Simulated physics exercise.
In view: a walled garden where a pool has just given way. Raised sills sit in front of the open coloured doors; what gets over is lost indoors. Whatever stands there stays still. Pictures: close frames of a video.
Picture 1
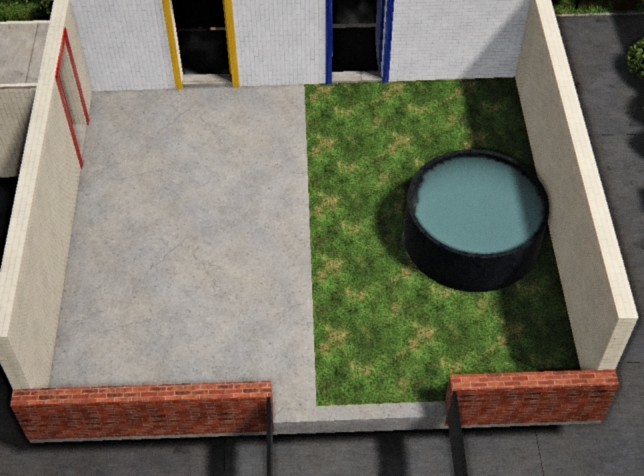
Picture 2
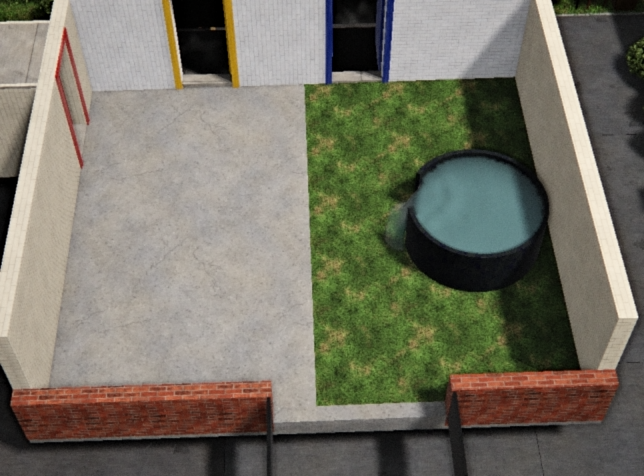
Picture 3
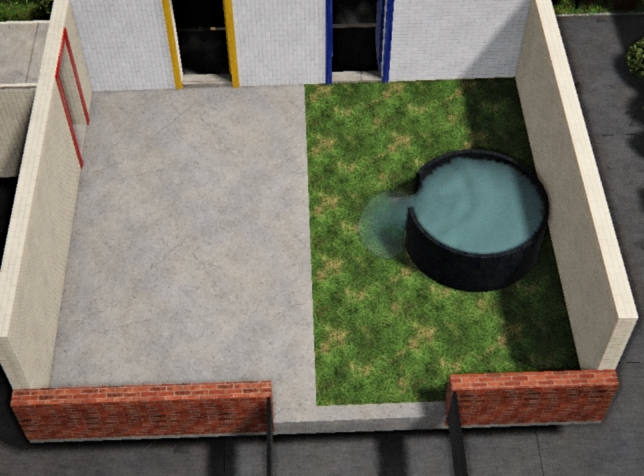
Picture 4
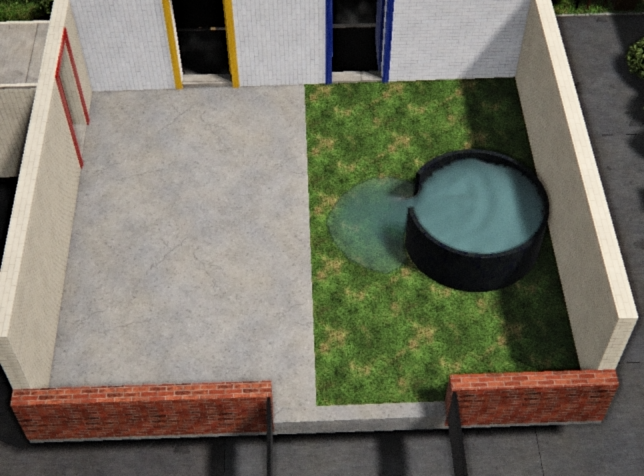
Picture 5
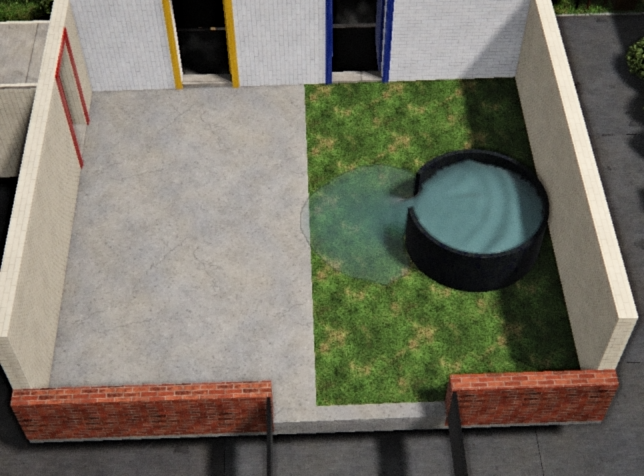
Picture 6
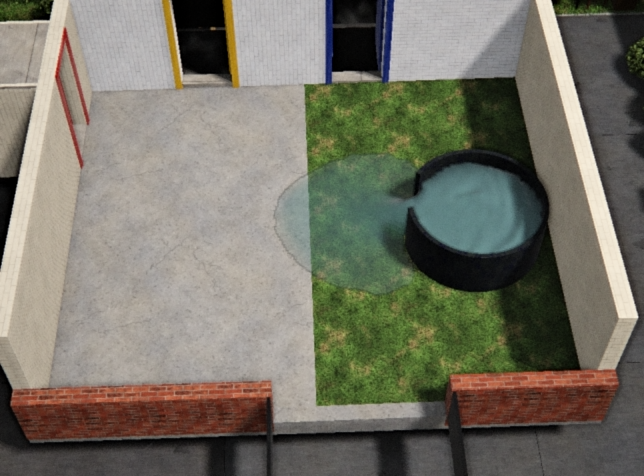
Water poured out through a gap in the left side of a round black pool in a walled garden, spreading left in a widening sheet across the grass and onto the grey paving.
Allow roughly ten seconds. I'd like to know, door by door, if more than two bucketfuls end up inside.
Here it is: The yellow door lets in two bucketfuls or fewer, the red door lets in more than two bucketfuls, the blue door lets in two bucketfuls or fewer.
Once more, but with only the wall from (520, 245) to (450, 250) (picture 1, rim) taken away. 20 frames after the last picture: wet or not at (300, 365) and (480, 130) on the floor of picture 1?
Soaked, then untouched.
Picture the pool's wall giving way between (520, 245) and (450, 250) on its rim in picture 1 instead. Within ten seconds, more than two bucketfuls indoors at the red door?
The red one ends up below.
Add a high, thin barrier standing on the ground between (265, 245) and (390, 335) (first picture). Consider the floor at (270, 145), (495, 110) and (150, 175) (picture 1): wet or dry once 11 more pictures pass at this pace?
Submerged, untouched, submerged.
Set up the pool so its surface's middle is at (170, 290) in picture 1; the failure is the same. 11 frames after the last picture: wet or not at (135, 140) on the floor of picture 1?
Answer: Submerged.
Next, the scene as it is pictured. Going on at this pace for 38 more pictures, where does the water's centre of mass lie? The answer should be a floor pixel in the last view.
I'd mark it close to (272, 217).
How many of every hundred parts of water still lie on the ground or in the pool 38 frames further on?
Some 96 per cent has not gone.
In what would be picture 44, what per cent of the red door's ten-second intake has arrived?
Approximately 60 per cent.
A moment on, water covers 25 % of the floor; the yellow door not reached, the red door not reached, the blue door not reached.
Next, water covers 50 % of the floor; the yellow door not reached, the red door not reached, the blue door not reached.
Then, water covers 70 % of the floor; the yellow door wet at the sill, nothing in, the red door over two buckets in, the blue door wet at the sill, nothing in.
Later, water covers 75 % of the floor; the yellow door wet at the sill, nothing in, the red door far over two buckets in, the blue door wet at the sill, nothing in.
In the end, water covers 80 % of the floor; the yellow door wet at the sill, nothing in, the red door far over two buckets in, the blue door wet at the sill, nothing in.
